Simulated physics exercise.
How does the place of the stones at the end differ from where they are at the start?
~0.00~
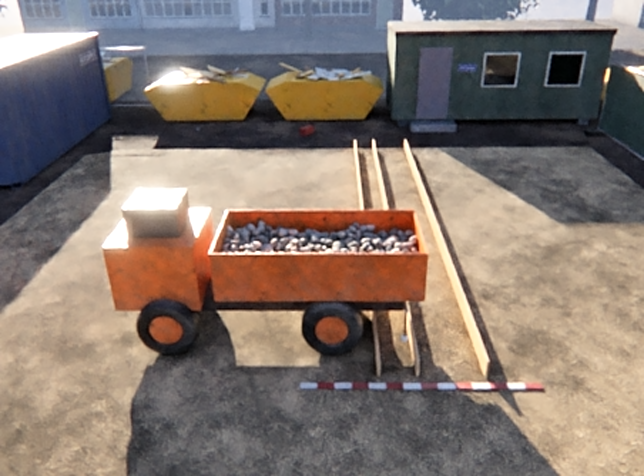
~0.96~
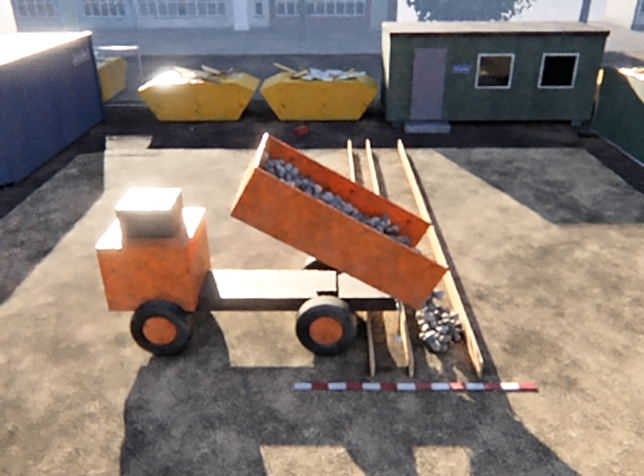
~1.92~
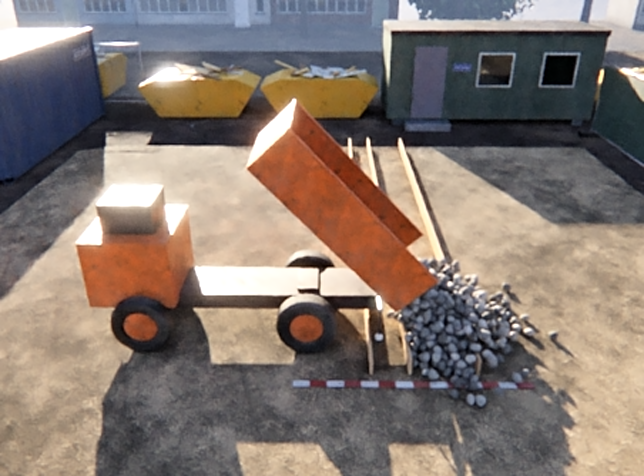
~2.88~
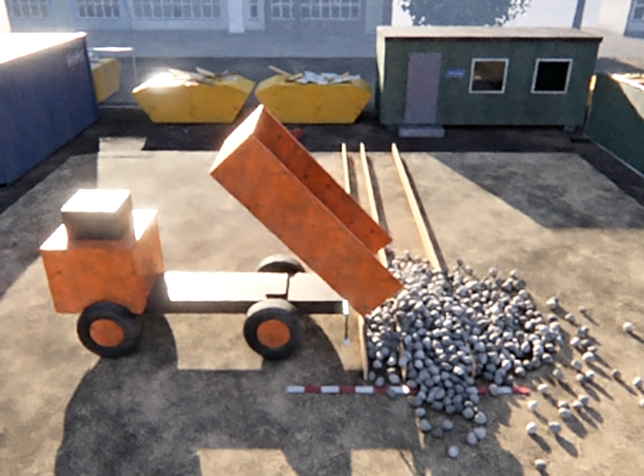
At the start the stones lie inside the truck's orange body. At the end they are farther right and lower down, in a broad heap on the ground behind the truck, spread over the planks and beyond them.
